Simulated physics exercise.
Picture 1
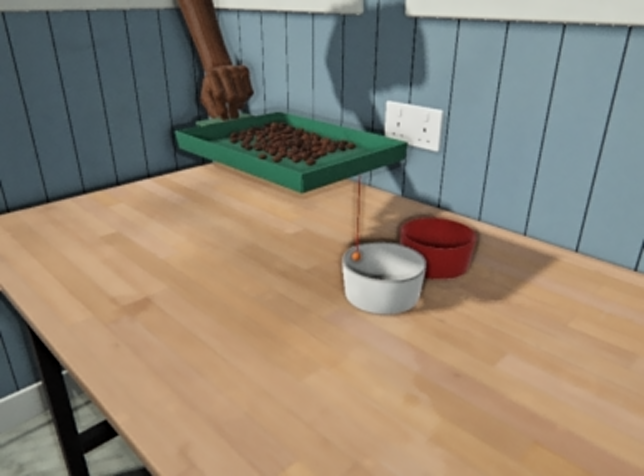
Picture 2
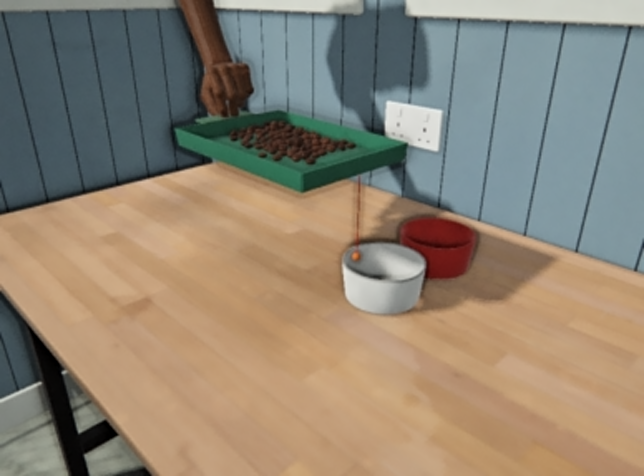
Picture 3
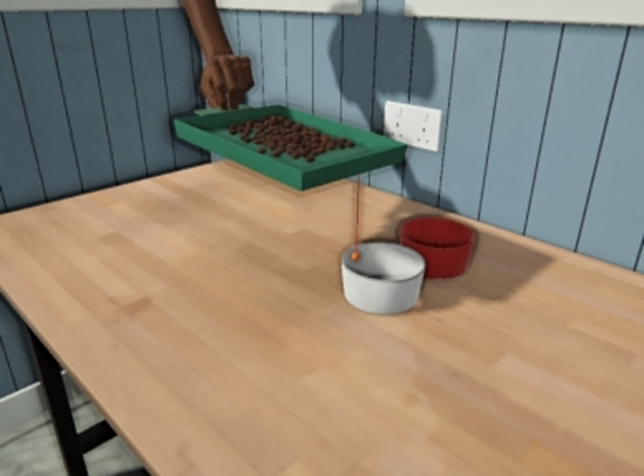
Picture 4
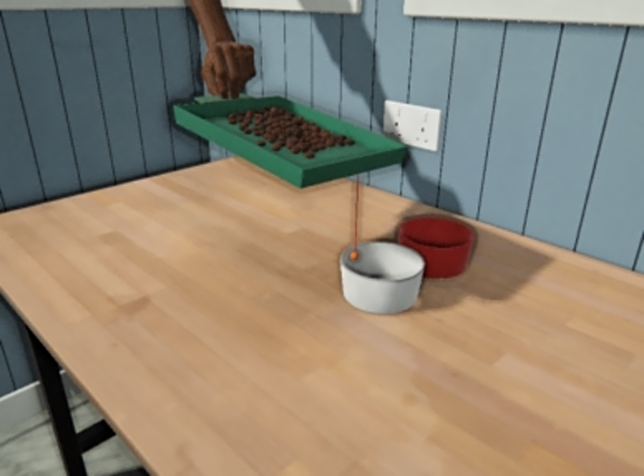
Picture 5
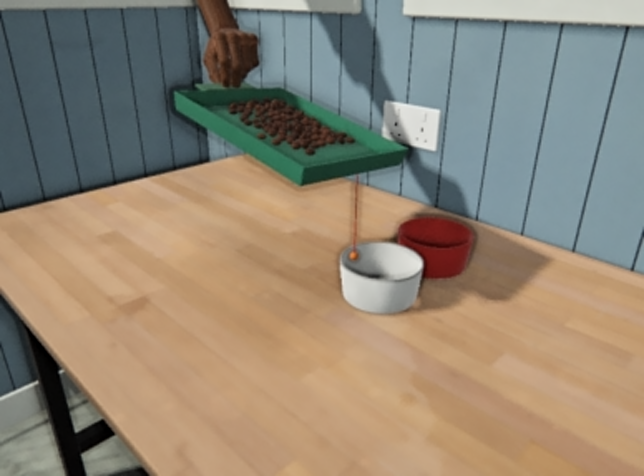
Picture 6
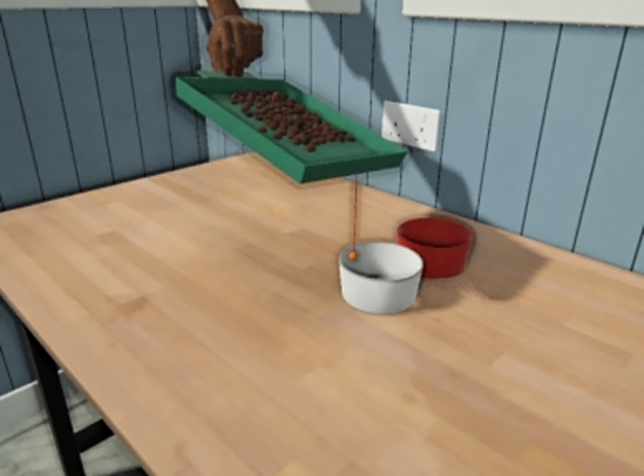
A light wooden table stands against blue panelled walls with a white socket, seen from above at an angle by a still camera. A hand at the upper left holds a green tray of small brown pieces over the table, with an orange bead on a thread below its near end, beside a white dish and a red one. The hand slowly raises the tray's far end, increasing its slant toward the right, while the dishes stay put.
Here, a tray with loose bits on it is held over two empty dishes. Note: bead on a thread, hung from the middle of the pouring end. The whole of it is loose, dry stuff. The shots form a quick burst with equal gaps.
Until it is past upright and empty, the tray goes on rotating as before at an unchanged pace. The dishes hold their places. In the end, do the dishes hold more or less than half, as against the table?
The dishes will keep most of it.
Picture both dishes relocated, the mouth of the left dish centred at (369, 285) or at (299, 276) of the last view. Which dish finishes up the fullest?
Result, try one: The dish at right; try two: The dish at right.
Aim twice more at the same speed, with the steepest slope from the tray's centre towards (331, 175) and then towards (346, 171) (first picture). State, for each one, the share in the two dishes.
10 per cent, then 40 per cent.
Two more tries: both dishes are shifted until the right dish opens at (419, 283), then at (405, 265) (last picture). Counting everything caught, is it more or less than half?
Catch, run one: Below the halfway mark; run two: Past the halfway mark.
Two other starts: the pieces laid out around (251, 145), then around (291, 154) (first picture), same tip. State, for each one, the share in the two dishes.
Near 80 % and 80 %.
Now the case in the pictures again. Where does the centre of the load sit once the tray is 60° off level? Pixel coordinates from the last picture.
The middle of the pieces shows up near (372, 143).
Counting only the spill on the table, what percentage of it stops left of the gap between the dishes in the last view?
Roughly 10 in a hundred.
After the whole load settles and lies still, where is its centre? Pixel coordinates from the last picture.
Around (399, 287).
Soon, tray tipped steeply; all on the tray.
A while on, tray tipped right over; about a third on the tray; about a quarter in the left dish; a small part in the right dish; about a quarter outside both; a small part in the air.
Towards the end, tray tipped past a quarter turn; about two thirds in the left dish; a small part in the right dish; about a third outside both.
Finally, tray tipped past a quarter turn; about two thirds in the left dish; a small part in the right dish; about a third outside both.
